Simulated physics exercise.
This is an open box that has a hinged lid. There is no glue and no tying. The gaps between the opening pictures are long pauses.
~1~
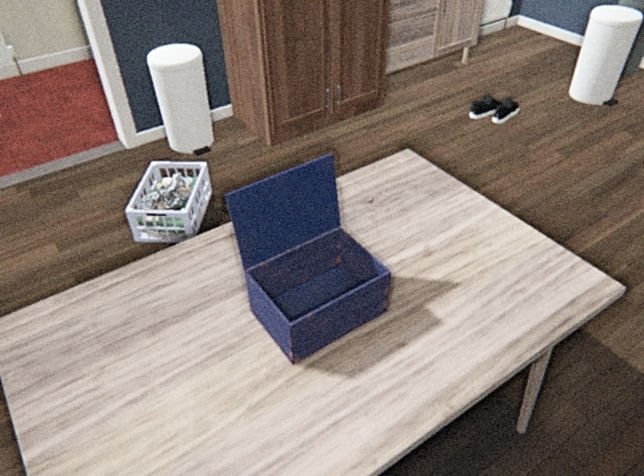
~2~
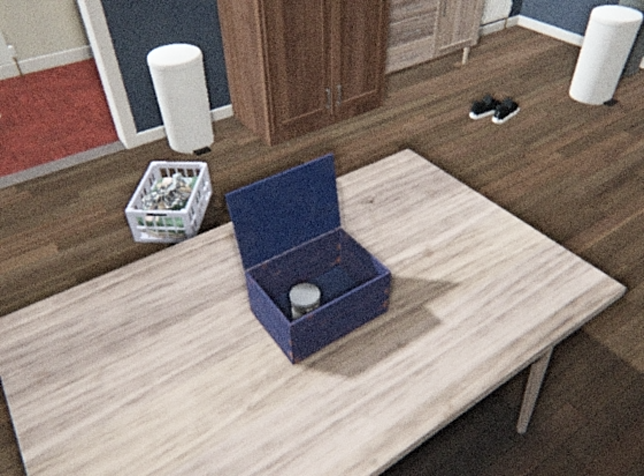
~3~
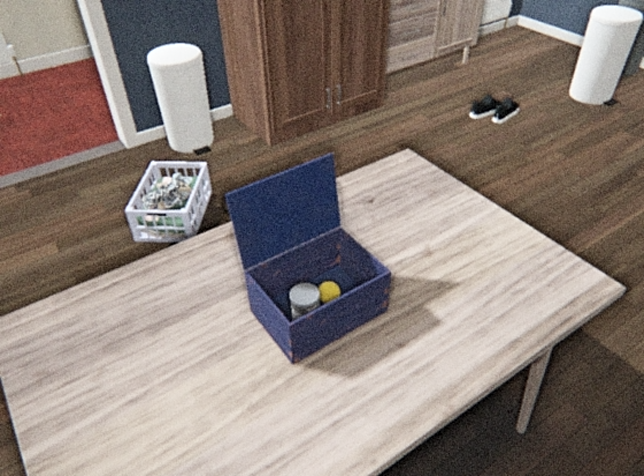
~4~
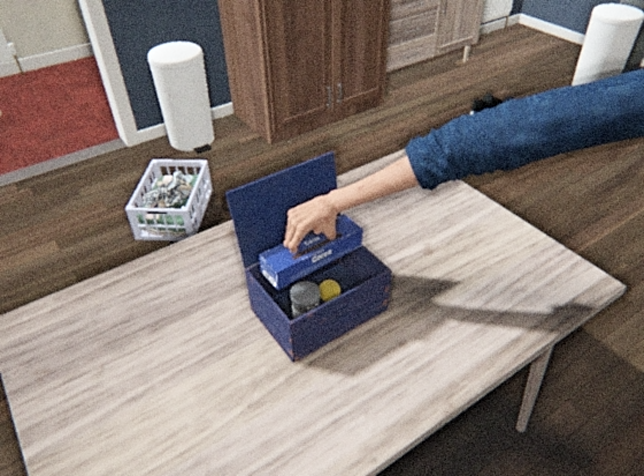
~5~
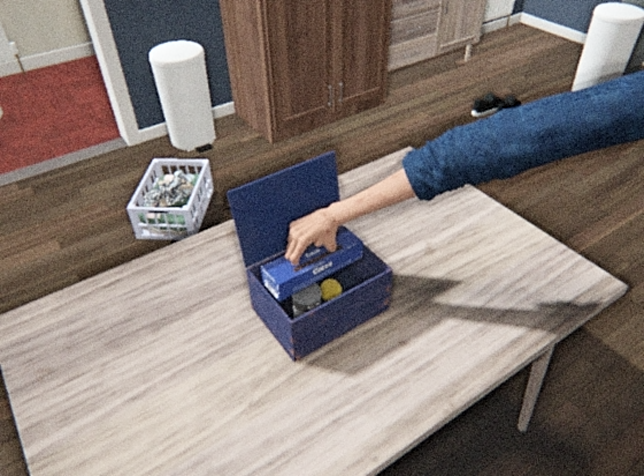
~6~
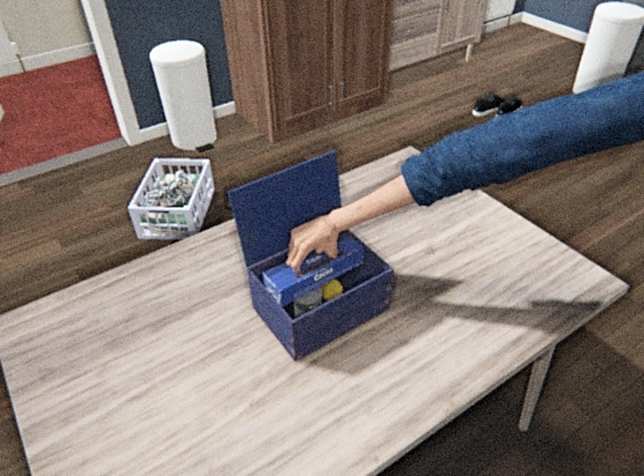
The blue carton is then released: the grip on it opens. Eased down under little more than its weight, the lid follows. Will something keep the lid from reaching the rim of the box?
No, it settles onto the rim.
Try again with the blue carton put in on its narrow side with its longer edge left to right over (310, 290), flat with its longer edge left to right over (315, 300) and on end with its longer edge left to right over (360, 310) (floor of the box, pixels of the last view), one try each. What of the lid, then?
Trial 1: Lid fully lowered. Trial 2: Lid fully lowered. Trial 3: Lid propped open.
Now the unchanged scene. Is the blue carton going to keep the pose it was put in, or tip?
Result: It leans over.
Then, 1.00 s on from there, lid starting down; blue carton on its side near (306, 284); yellow lemon shifted about its own width.
Then, 1.80 s on from there, lid 37° above the rim; blue carton on its side near (306, 284); yellow lemon shifted about its own width.
In the end, lid shut; toppled in the box, blue carton; moved from the start, yellow lemon; grey tin unmoved. At the end, from the last picture's camera, blue carton near (306, 284).
